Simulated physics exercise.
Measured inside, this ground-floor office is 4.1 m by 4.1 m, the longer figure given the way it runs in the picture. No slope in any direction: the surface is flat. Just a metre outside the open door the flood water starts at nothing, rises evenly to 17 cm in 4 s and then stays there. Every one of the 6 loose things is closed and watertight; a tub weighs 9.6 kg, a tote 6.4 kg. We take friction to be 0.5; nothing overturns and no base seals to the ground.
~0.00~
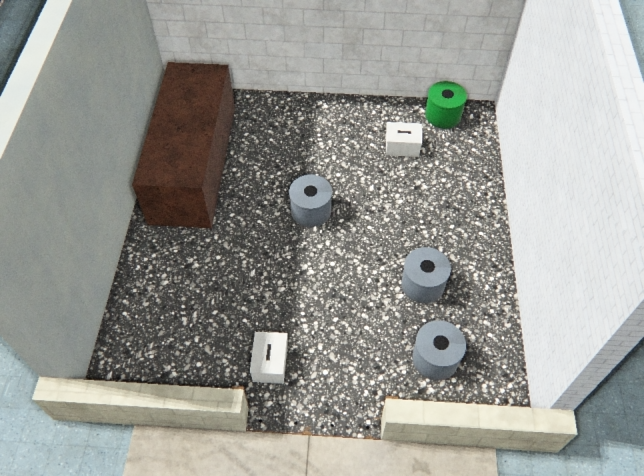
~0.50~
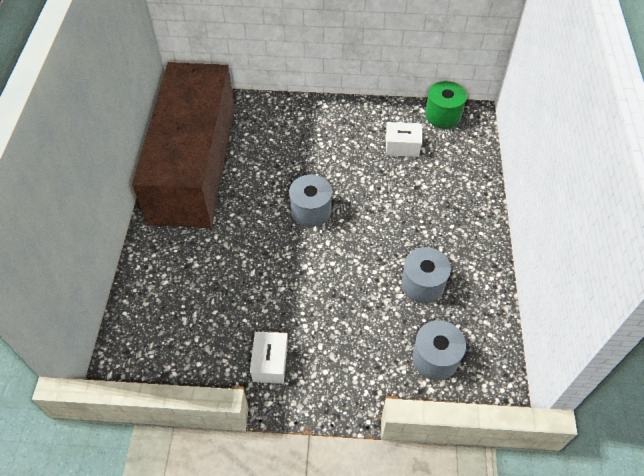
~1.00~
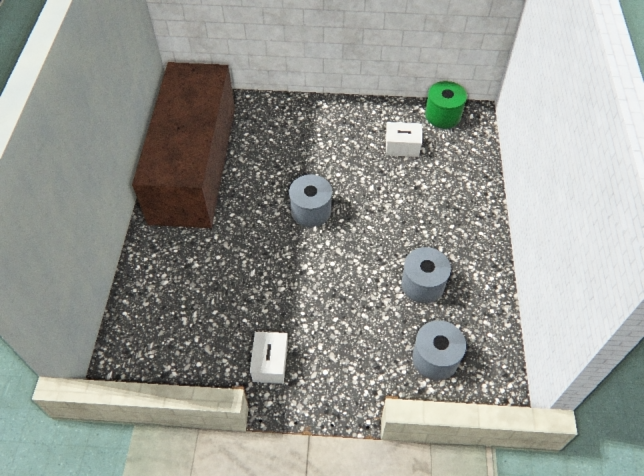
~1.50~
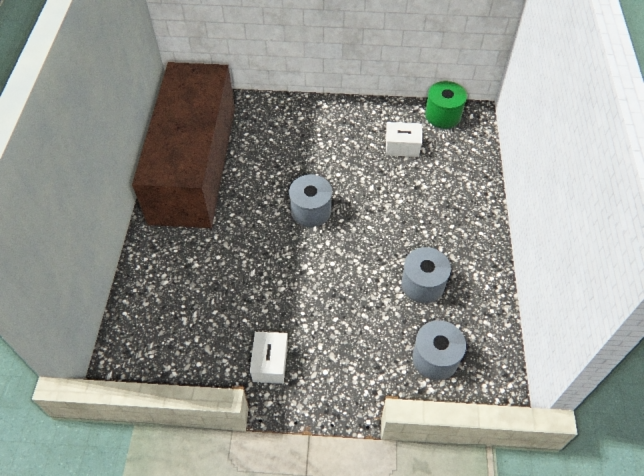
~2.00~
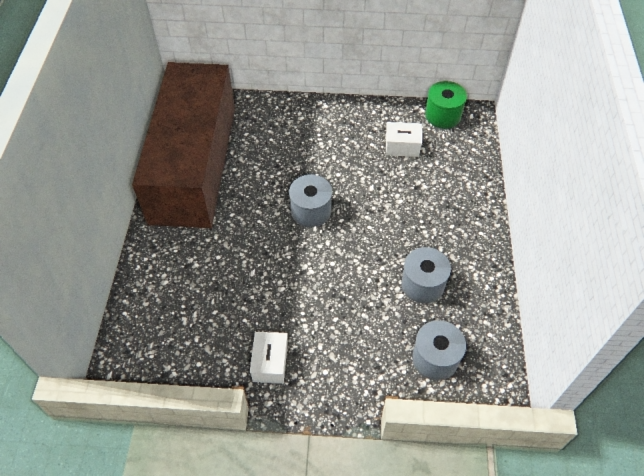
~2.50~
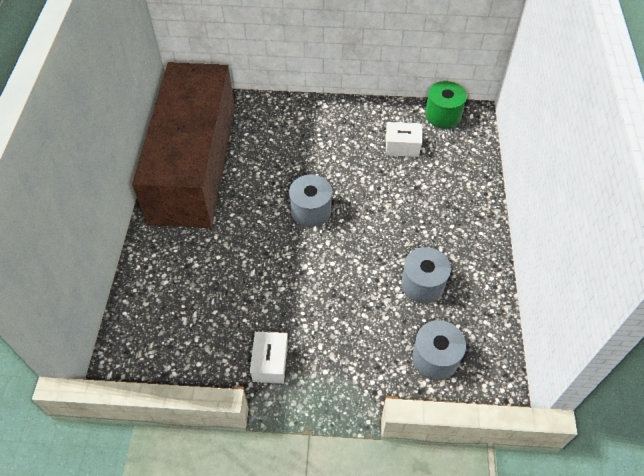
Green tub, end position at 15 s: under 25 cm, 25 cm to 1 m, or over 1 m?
The move is big.
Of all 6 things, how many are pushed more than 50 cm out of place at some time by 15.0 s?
6 in all.
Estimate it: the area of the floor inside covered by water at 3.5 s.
That flooded area is roughly 1.5 m2.
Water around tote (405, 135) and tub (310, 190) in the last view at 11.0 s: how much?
11 and 9 cm.
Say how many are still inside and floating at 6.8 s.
The count is 0.
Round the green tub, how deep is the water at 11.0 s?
I'd say around 11 cm.
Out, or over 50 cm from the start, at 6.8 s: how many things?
The answer is 1.
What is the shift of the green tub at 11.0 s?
By that time, close to 50 cm.
After 3.5 s the green tub is near (448, 94), 0.0 m from its start, aground; 0 afloat.
After 6.8 s the green tub is near (448, 94), 0.0 m from its start, aground; 0 afloat.
After 11.0 s the green tub is near (482, 117), 0.5 m from its start, afloat; 4 afloat.
After 15.0 s the green tub is near (455, 292), 2.7 m from its start, afloat; 6 afloat.
